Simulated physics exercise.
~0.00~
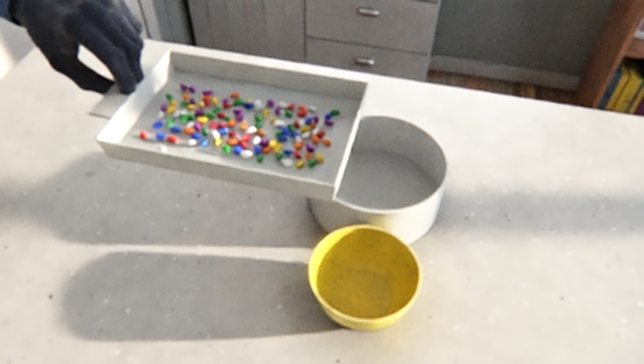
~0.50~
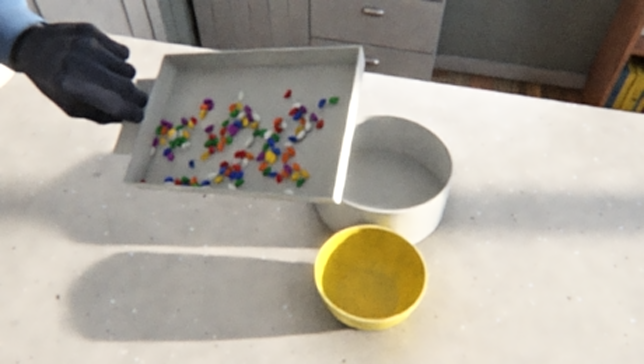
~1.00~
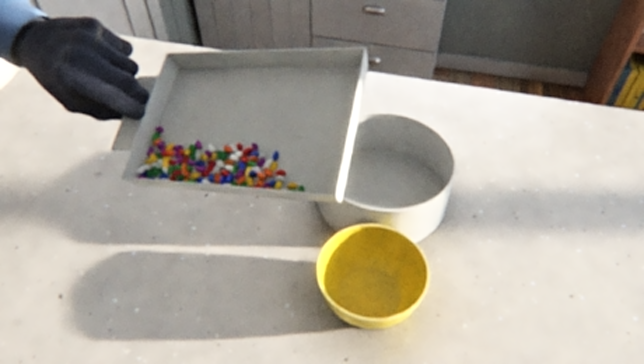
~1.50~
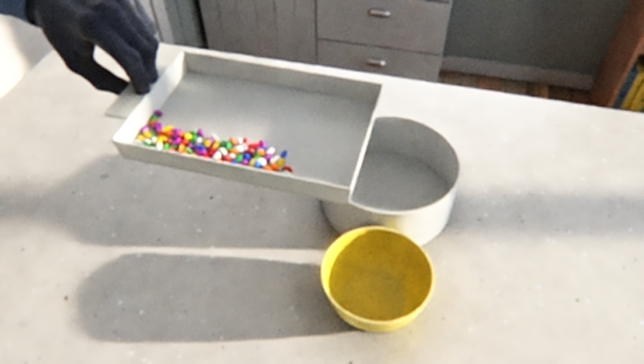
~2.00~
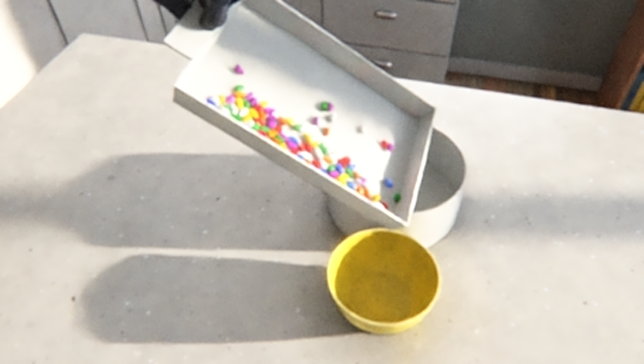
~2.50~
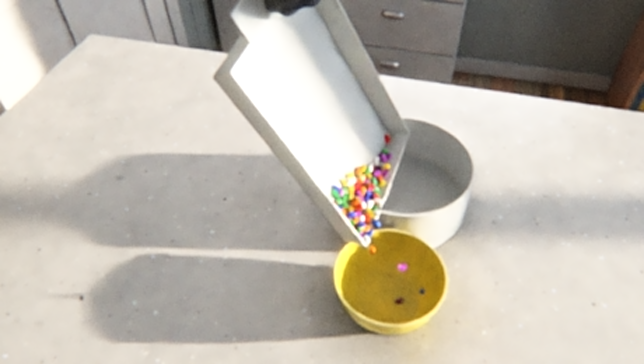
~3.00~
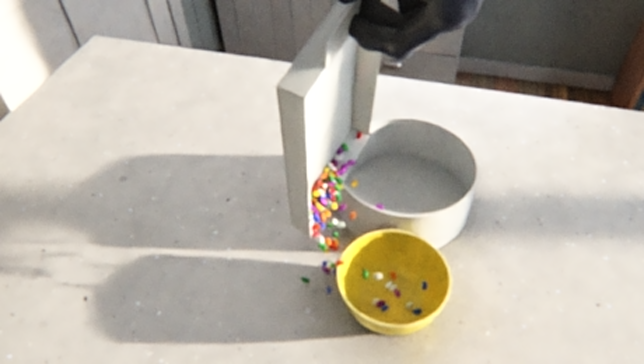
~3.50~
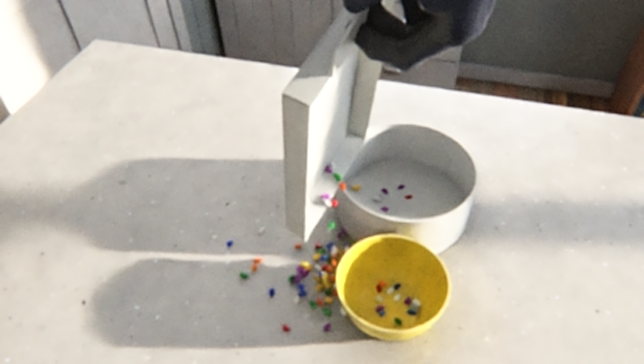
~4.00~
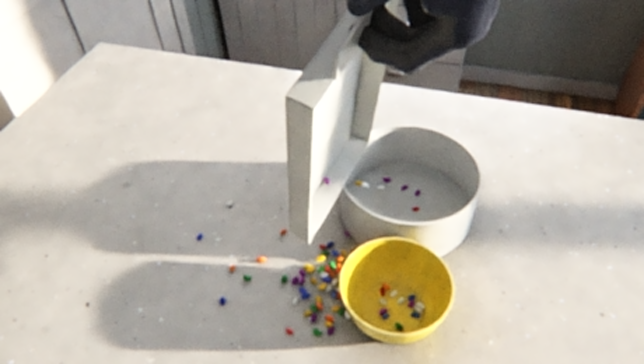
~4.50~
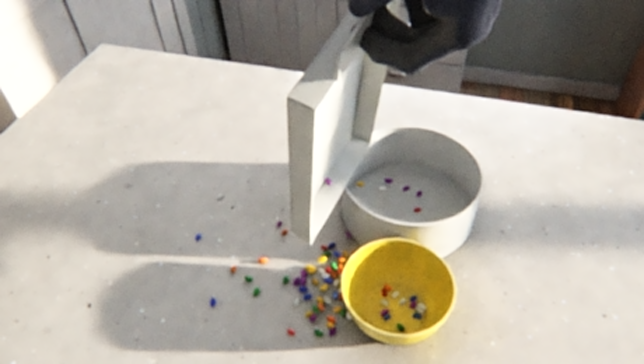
Gloved hand tipping colourful jelly beans from a tray, most scattering on the table, a few landing in yellow bowl and white pot.
